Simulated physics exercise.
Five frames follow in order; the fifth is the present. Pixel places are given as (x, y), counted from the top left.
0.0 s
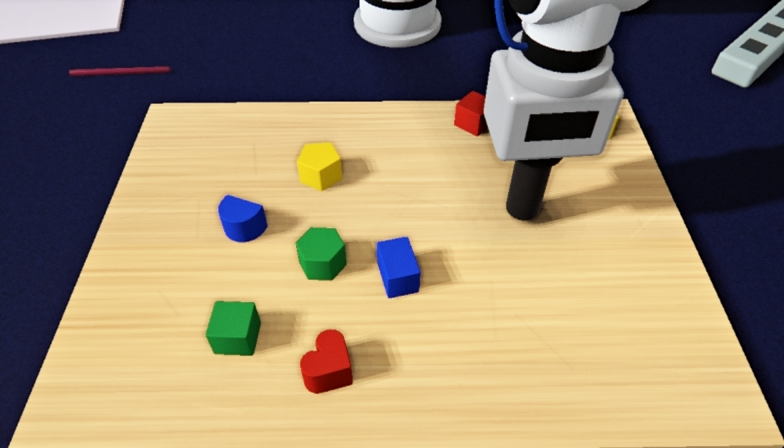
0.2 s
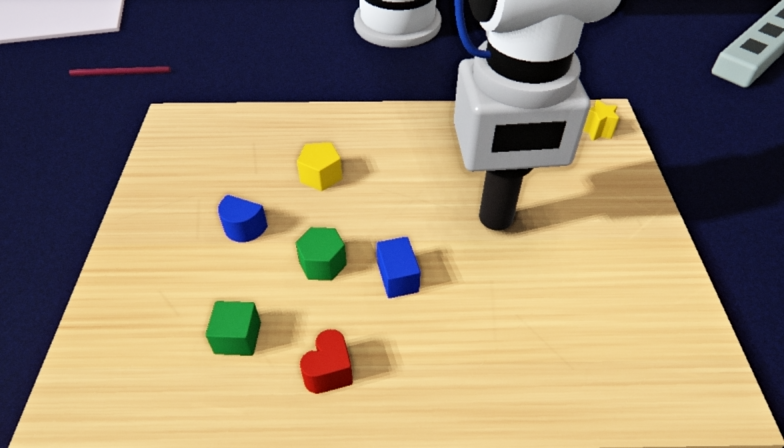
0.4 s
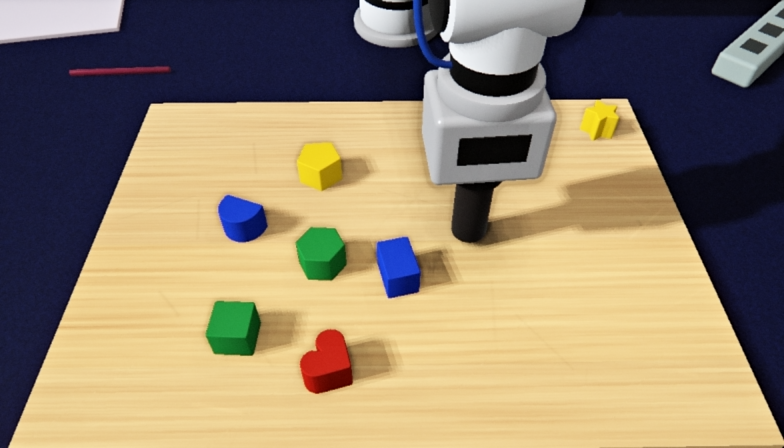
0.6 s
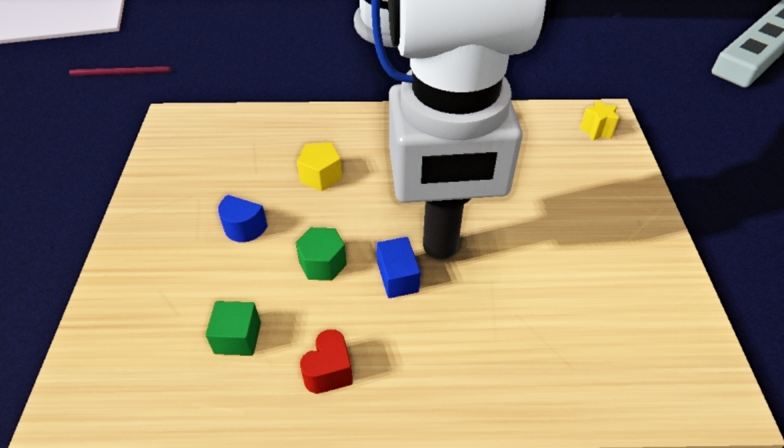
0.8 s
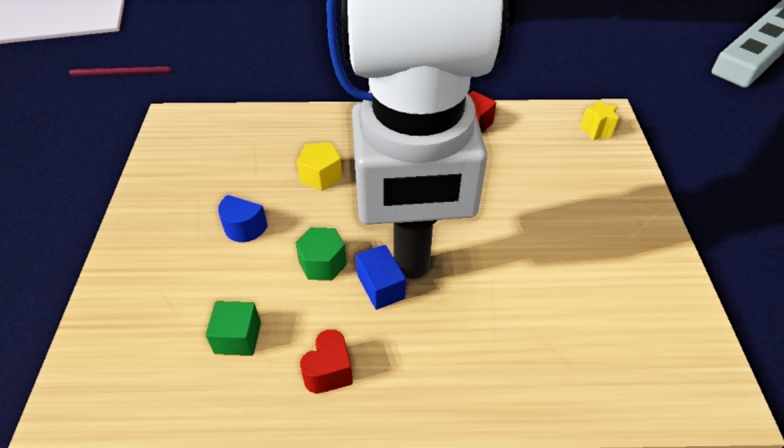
On a wooden board, a robot arm moves left and nudges a blue block slightly left.
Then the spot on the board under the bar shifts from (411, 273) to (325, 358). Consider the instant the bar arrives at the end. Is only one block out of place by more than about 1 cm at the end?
No.
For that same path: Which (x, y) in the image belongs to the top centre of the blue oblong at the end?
In the picture, that point is around (321, 291).
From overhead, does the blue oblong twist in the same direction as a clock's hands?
Yes
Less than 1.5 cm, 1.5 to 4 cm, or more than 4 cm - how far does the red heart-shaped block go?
Verdict: From 1.5 to 4 cm.
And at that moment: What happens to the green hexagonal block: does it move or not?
It's unmoved.
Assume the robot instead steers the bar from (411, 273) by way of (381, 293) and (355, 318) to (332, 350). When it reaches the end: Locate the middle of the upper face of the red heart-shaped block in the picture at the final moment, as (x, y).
At (318, 376).
On the path given first. One third of the way, bar at (384, 293); blue oblong at (346, 284), turned 25° clockwise.
Two thirds of the way, bar at (355, 321); blue oblong at (323, 291), turned 55° clockwise.
At the end, bar at (324, 351); green hexagonal block in place; red heart-shaped block at (311, 384), turned 25° anticlockwise; blue oblong at (321, 291), turned 60° clockwise.
